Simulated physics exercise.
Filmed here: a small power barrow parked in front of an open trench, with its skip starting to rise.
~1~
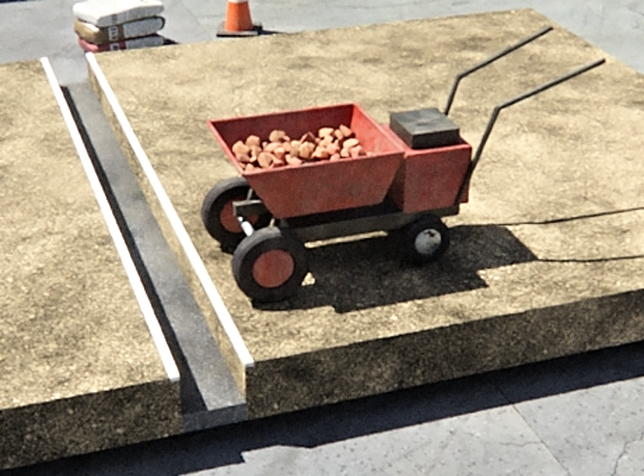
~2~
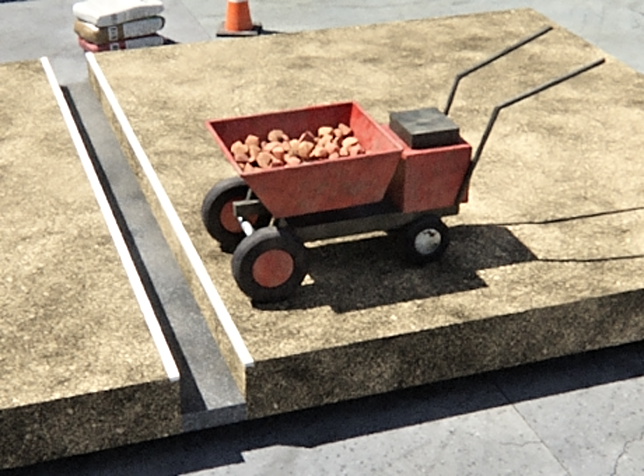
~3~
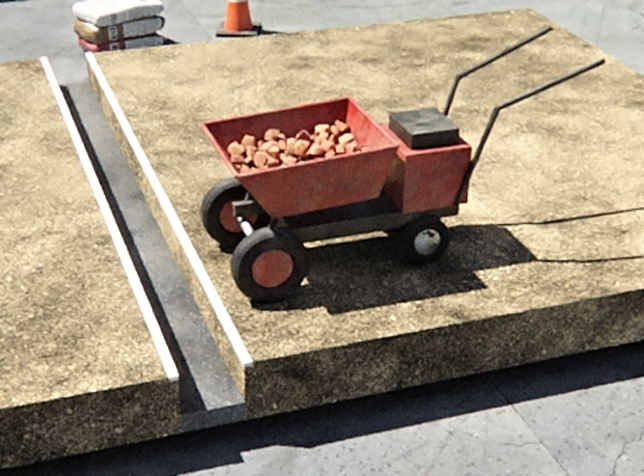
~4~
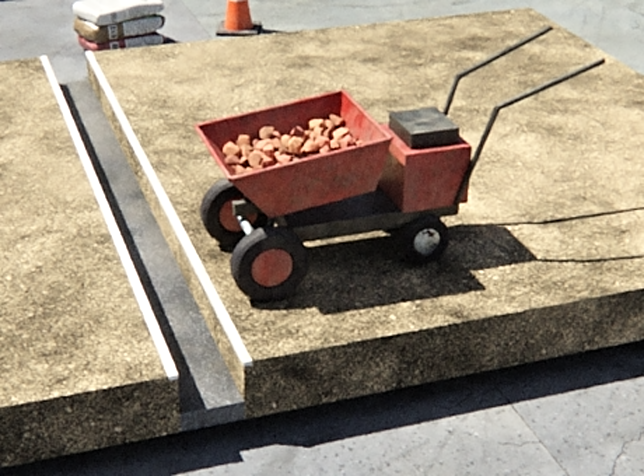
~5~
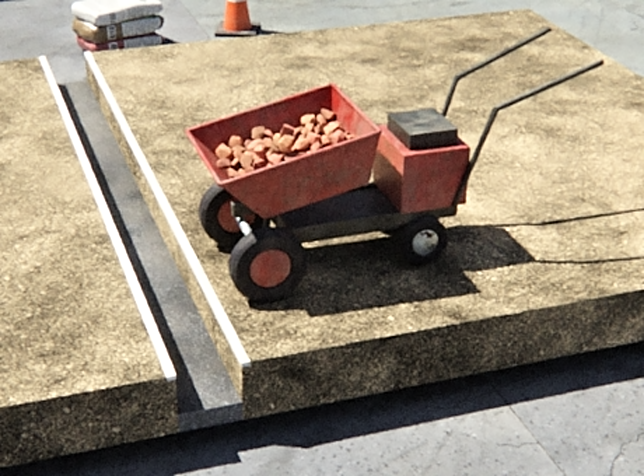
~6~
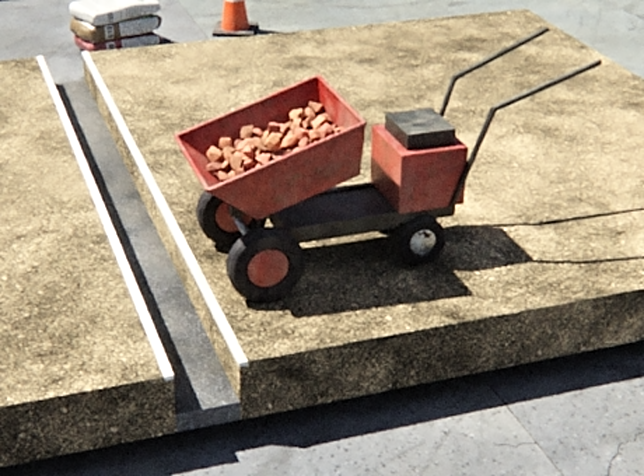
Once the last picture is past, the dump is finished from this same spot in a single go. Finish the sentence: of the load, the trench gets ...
... a minority of it.
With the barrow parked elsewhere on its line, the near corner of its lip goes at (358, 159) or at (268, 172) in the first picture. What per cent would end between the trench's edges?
40 % and 70 %.
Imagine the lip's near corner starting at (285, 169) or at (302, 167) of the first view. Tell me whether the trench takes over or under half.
A majority at the first place, then a majority at the second.
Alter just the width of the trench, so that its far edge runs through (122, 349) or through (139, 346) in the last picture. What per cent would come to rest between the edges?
For the first it's 90 per cent, for the second 60 per cent.
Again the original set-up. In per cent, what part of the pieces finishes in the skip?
Roughly 25 per cent of the load.
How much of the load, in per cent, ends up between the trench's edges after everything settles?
About 15 per cent.
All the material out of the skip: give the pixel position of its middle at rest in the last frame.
Roughly at pixel (107, 286).
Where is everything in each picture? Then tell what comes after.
Lip of the skip (244, 175), level; top of the load (299, 151), lumps of rubble; first edge of the trench (233, 331); far edge (161, 344), the trench over half as wide as the skip, and about half as deep as wide, in the first frame.
Lip of the skip (242, 175), level; top of the load (298, 150), in the second frame.
Lip of the skip (237, 177), tipped barely; top of the load (315, 151), in the third frame.
Lip of the skip (230, 179), tipped a little; top of the load (309, 148), in the fourth frame.
Lip of the skip (220, 185), tipped a little; top of the load (314, 140), in the fifth frame.
Lip of the skip (208, 191), tipped clearly; top of the load (317, 135); first edge of the trench (227, 331); far edge (156, 343), in the sixth frame.
Just after the last frame, skip tipped steeply; every one in the skip.
A moment on, skip tipped right over; the larger part in the skip; just a few in or heaped over the trench; roughly a quarter beyond it; just a few falling.
Further on, skip tipped right over; roughly a quarter in the skip; about a tenth in or heaped over the trench; roughly two thirds beyond it.
When it is over, skip tipped right over; roughly a quarter in the skip; roughly a quarter in or heaped over the trench; roughly two thirds beyond it.
